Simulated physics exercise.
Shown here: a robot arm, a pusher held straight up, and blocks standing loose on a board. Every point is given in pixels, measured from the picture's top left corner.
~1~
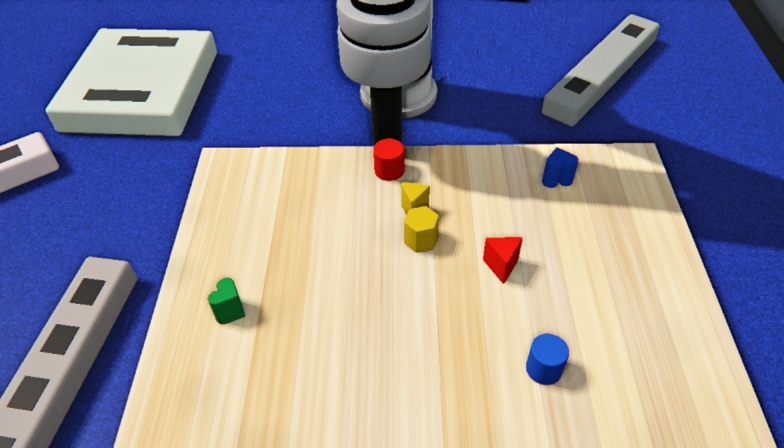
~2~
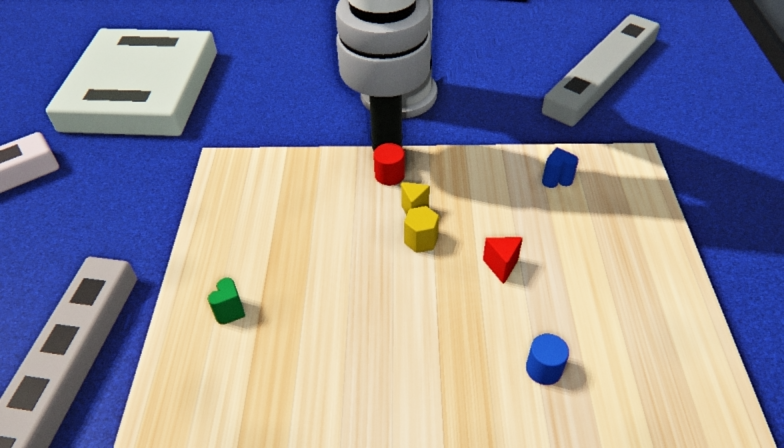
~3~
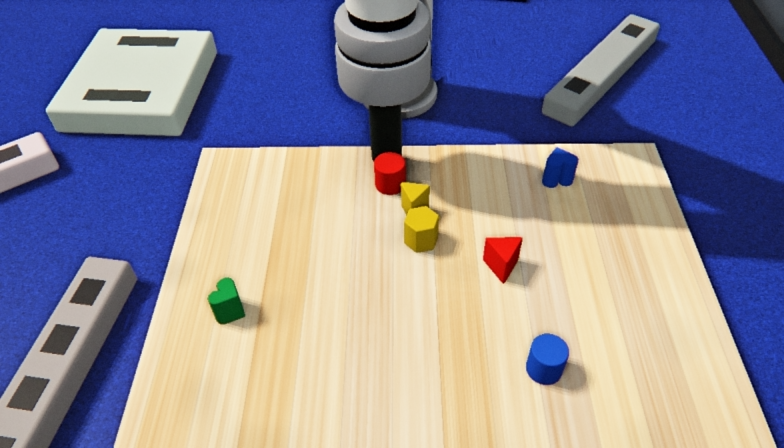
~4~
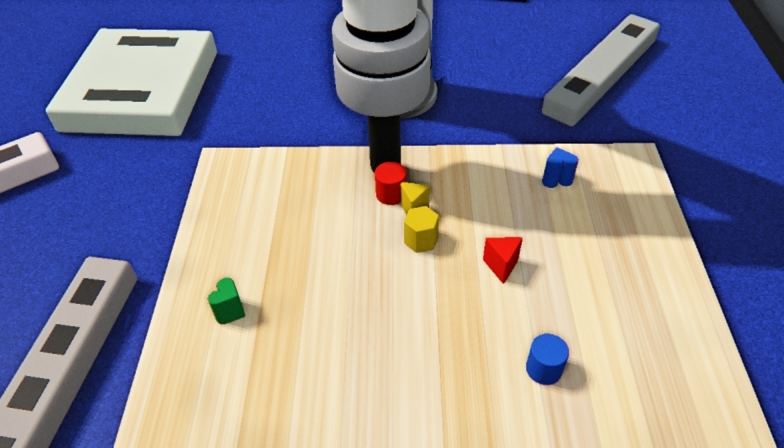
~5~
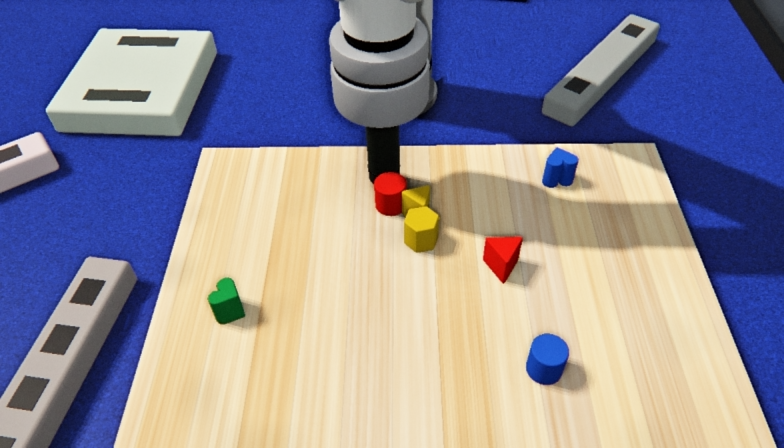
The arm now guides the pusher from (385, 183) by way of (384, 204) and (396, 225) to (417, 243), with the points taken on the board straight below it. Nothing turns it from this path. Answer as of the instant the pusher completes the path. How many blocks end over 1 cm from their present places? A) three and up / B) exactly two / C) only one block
The answer is A.
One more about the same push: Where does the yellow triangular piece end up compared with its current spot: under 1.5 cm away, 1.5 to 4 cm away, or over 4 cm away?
The displacement of the yellow triangular piece is 1.5-4 cm.
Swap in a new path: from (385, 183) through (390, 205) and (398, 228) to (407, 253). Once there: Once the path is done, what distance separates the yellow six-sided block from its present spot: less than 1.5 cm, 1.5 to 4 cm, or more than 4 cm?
I'd go with 1.5 to 4 cm for this block.
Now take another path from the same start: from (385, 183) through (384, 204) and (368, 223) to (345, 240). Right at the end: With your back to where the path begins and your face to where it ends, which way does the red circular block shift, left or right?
Left side.
On the path given first. One third of the way, pusher at (384, 199); red circular block at (394, 205); yellow triangular piece at (423, 199), turned 65° anticlockwise; yellow six-sided block at (423, 219).
Two thirds of the way, pusher at (396, 220); red circular block at (405, 228); yellow triangular piece at (424, 199), turned 70° anticlockwise; yellow six-sided block at (439, 230), turned 20° anticlockwise.
At the end, pusher at (417, 238); red circular block at (412, 248); yellow triangular piece at (430, 202), turned 115° anticlockwise; yellow six-sided block at (448, 234), turned 35° anticlockwise; red triangular piece in place.
